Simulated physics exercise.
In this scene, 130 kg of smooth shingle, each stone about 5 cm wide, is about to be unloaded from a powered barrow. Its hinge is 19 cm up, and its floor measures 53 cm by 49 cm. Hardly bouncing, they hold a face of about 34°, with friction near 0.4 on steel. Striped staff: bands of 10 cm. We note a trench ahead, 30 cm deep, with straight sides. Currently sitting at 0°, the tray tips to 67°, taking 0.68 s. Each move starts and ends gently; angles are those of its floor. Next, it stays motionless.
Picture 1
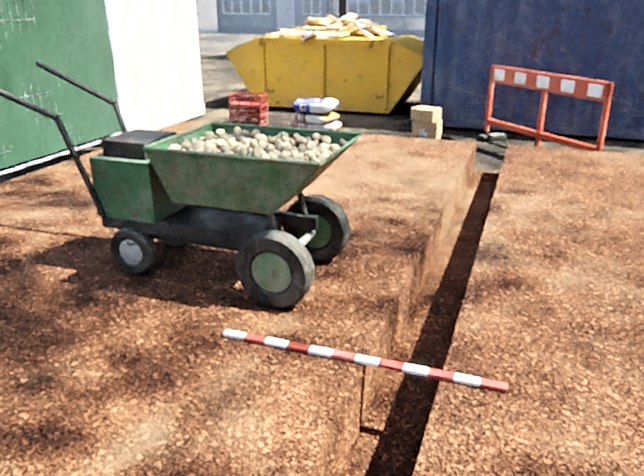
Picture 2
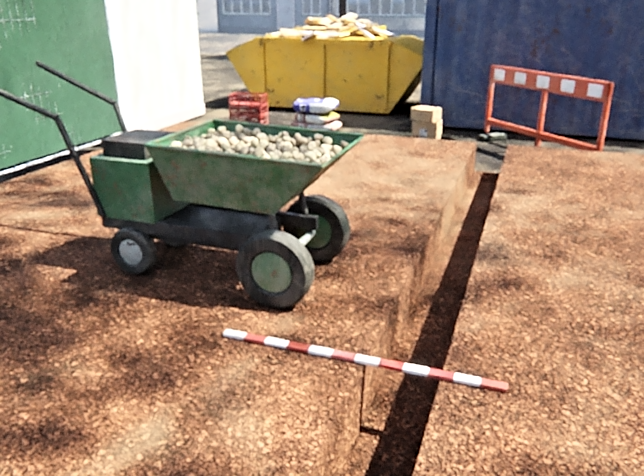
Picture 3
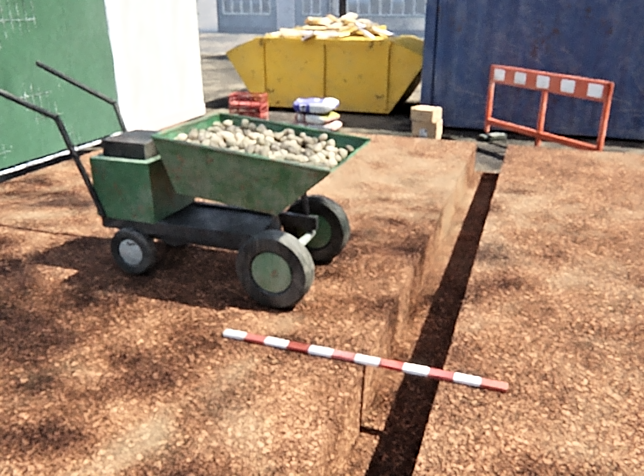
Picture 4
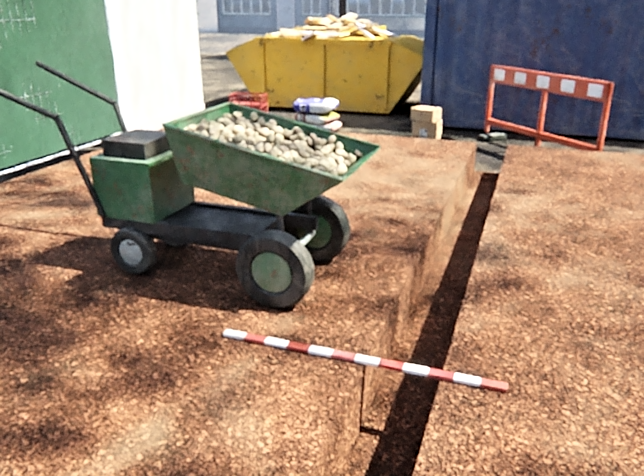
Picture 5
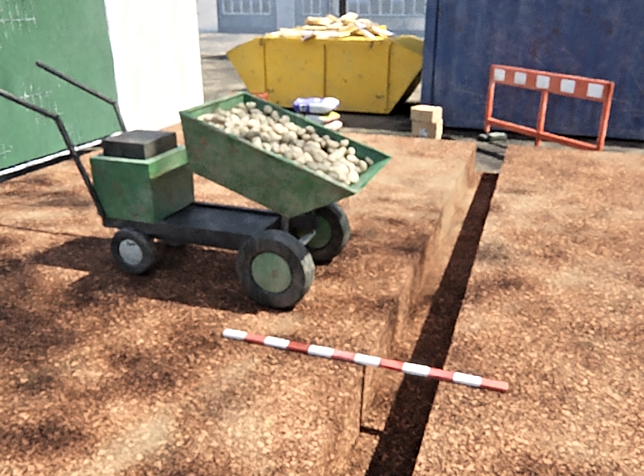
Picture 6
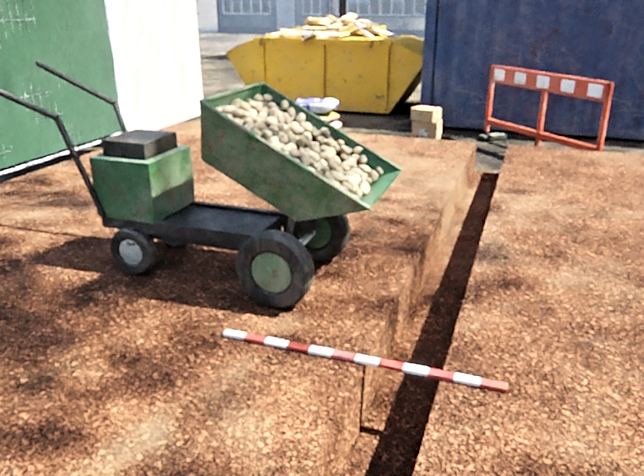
A green powered barrow with black wheels and a tray of pale stones stands on sunlit reddish-brown ground, seen from slightly above by a still camera. A red-and-white staff lies across a narrow trench to its right, with a yellow skip, blue wall and red-and-white barrier behind. The tray starts level, then steadily tilts, its rear rising and front lip lowering rightward, while the barrow stays put.
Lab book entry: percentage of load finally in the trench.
Approx. 55 percent.
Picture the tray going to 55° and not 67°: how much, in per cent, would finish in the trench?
Then roughly 55 percent.
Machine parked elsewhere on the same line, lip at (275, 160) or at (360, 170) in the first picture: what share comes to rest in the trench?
Roughly 90 per cent, then 15 per cent.
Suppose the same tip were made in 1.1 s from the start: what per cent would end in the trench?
65 %.
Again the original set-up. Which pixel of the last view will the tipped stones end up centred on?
The middle should be near (454, 332).
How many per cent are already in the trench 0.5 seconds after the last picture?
Approx. 25 % of the load.
Then, 0.2 s after the last picture the floor is at 57°, 100 % in the tray; the foremost stones are at (400, 239).
Then, 0.5 s after the last picture the floor is at 67°, 66 % in the tray, 27 % in the trench, 7 % past the trench; the foremost stones are at (484, 309).
Then, 0.8 s after the last picture the floor is at 67°, 12 % in the tray, 44 % in the trench, 44 % past the trench; the foremost stones are past the picture's edge.
Then, 2.8 s after the last picture the floor is at 67°, 0 % in the tray, 55 % in the trench, 45 % past the trench; the foremost stones are past the picture's edge.
